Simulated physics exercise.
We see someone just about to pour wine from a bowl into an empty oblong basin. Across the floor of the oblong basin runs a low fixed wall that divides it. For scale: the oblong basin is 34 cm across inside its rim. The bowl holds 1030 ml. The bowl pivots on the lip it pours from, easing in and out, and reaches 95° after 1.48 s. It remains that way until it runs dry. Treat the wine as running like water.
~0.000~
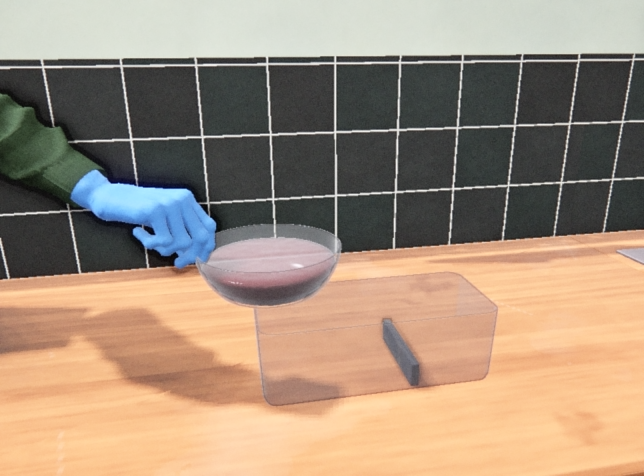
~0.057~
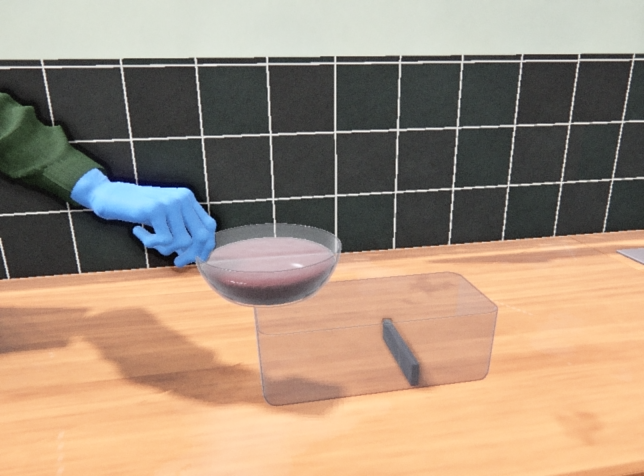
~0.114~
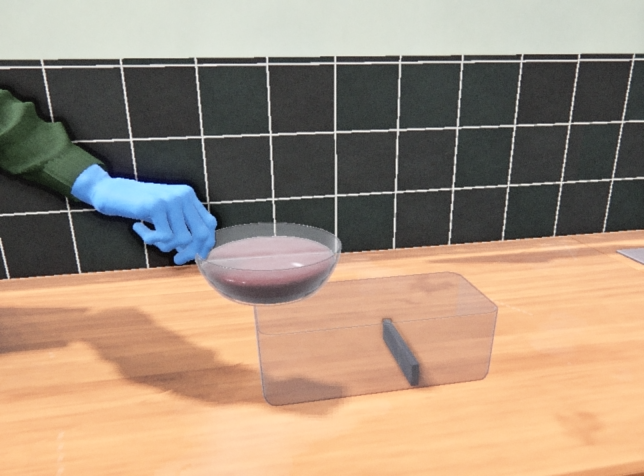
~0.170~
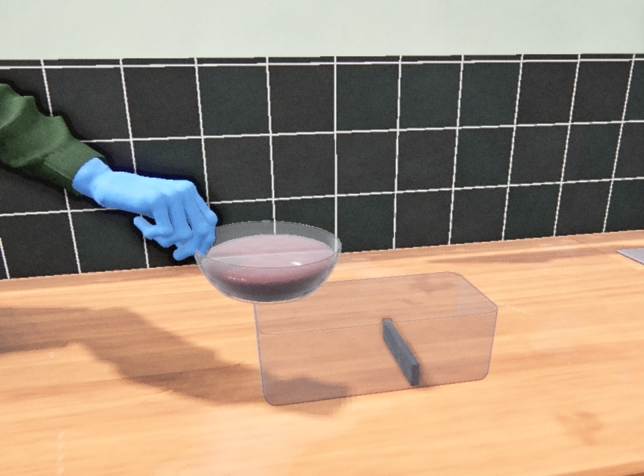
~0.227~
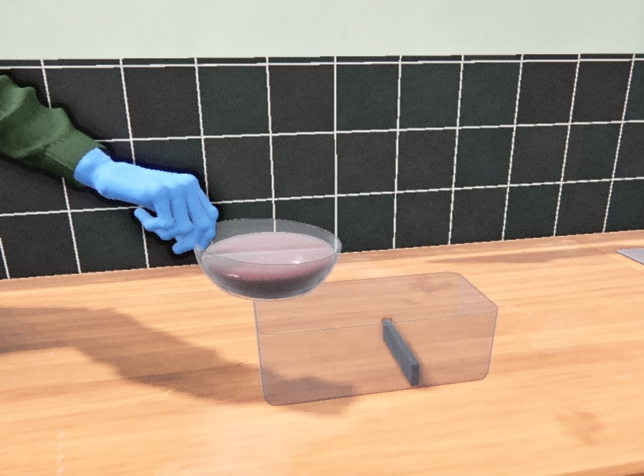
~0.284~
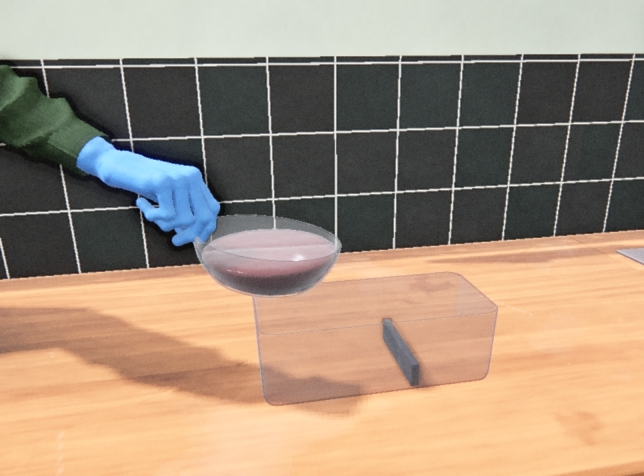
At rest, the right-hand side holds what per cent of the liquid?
It holds some 55 in every hundred.
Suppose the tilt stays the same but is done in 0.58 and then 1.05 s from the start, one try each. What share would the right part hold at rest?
I'd say 45 percent on the first go, 50 percent on the next.
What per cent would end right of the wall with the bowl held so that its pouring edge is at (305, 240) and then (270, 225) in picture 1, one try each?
20 then 20 %.
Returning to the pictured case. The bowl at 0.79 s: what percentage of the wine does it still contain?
About 54 per cent.
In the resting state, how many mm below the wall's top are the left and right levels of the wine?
Left 20 mm, right 0 mm.
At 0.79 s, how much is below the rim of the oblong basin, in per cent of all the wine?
At that time the basin holds about 14 per cent of the liquid.
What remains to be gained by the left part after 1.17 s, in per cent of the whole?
Around 18 in a hundred.
By 0.79 s the tilt is 53° and 54 per cent is still to pour, 13 is left of the wall and 1 right of it.
By 1.17 s the tilt is 85° and 4 per cent is still to pour, 27 is left of the wall and 58 right of it.
By 1.56 s the tilt is 95° and 0 per cent is still to pour, 40 is left of the wall and 60 right of it.
By 1.98 s the tilt is 95° and 0 per cent is still to pour, 43 is left of the wall and 56 right of it.
At rest 44 per cent lies left of the wall, 55 right of it and 1 outside.
